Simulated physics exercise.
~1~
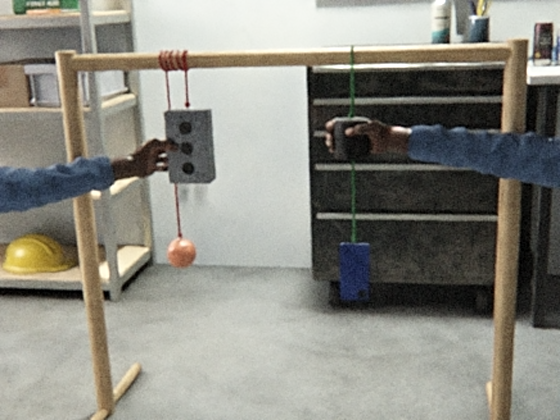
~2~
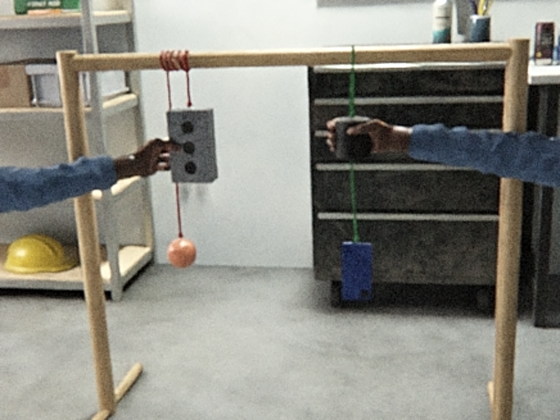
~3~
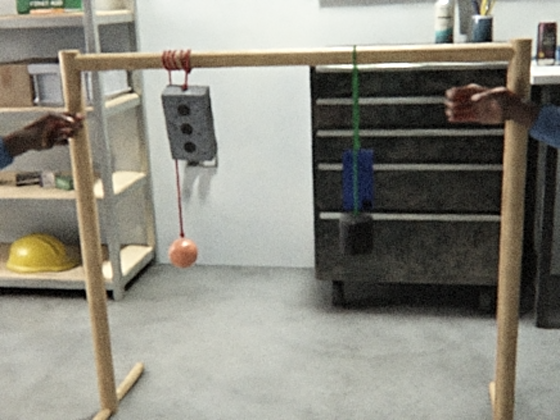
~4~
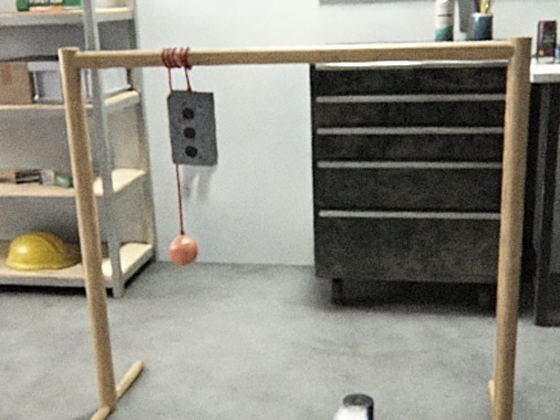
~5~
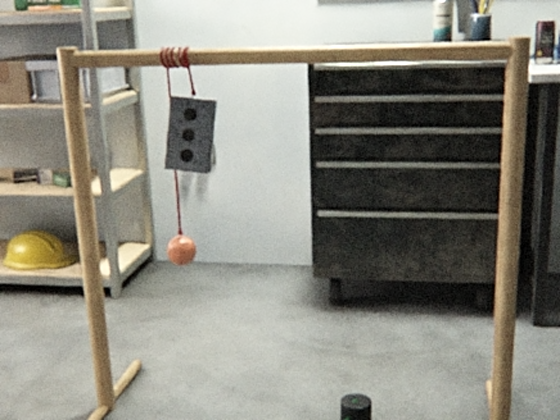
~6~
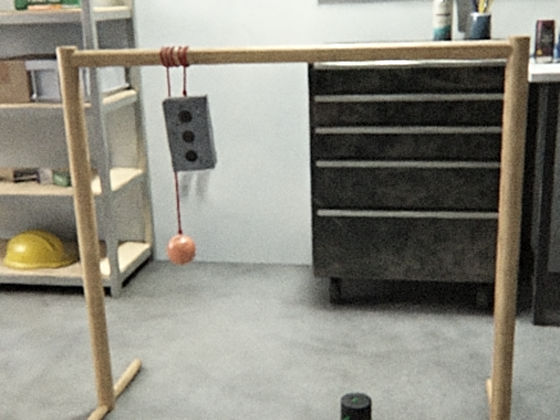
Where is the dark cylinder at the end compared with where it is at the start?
At the start the dark cylinder is held up by a hand below the wooden rail, and at the end it rests on the floor.
